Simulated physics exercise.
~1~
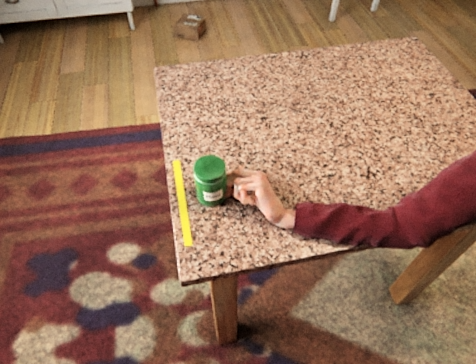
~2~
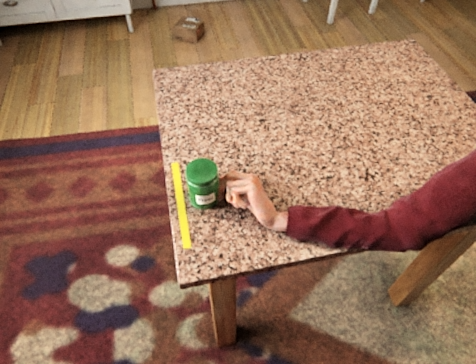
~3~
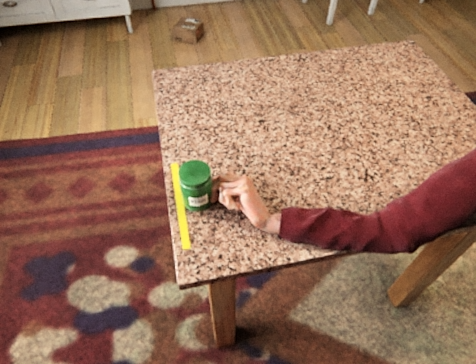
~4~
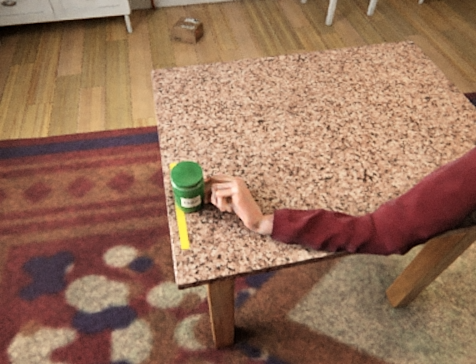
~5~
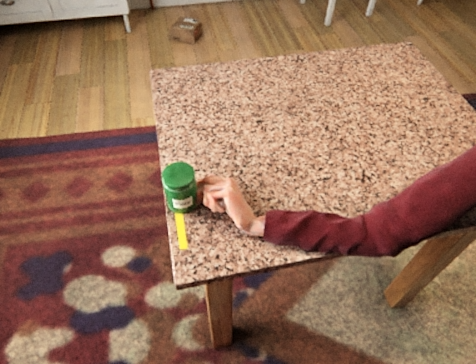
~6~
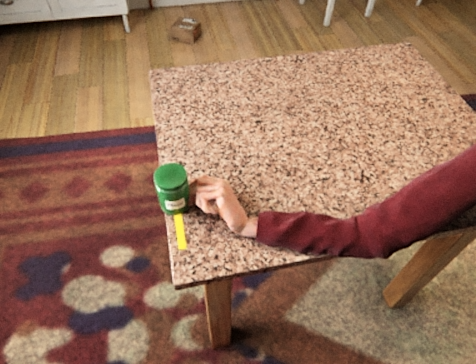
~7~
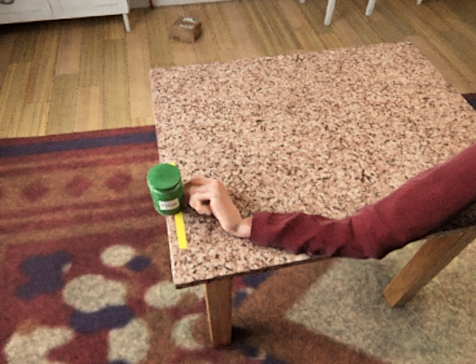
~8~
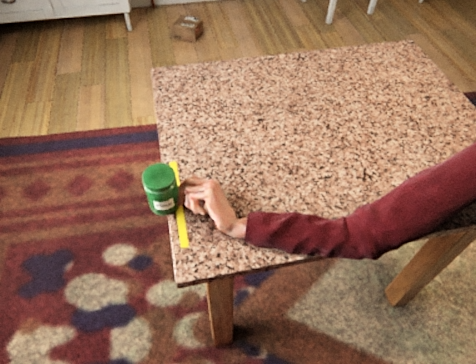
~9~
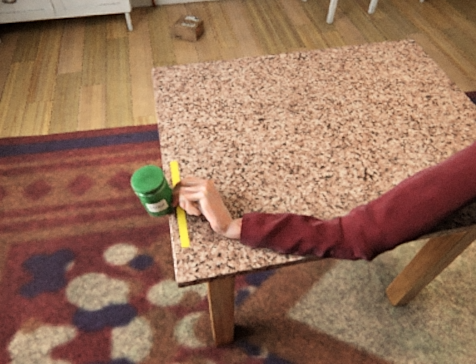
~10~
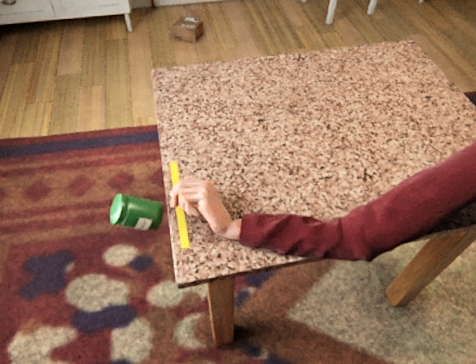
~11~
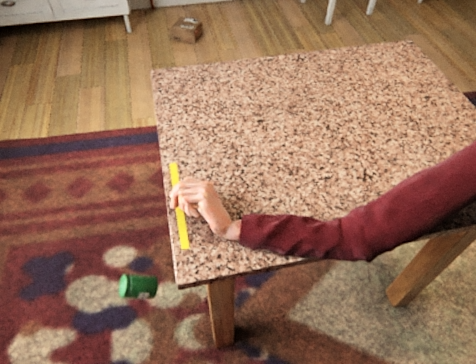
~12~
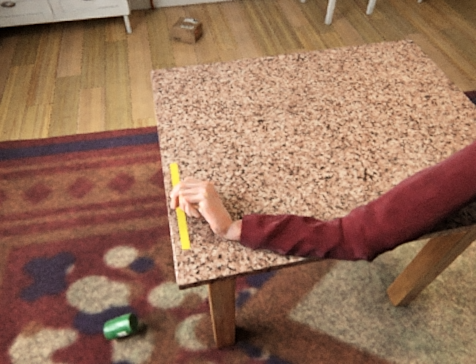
The footage shows a hand in a maroon sleeve pushing a green jar leftward across a speckled tabletop, past a yellow tape strip near the edge. The hand stops at the tape as the jar tips over the edge and falls onto the patterned rug below.
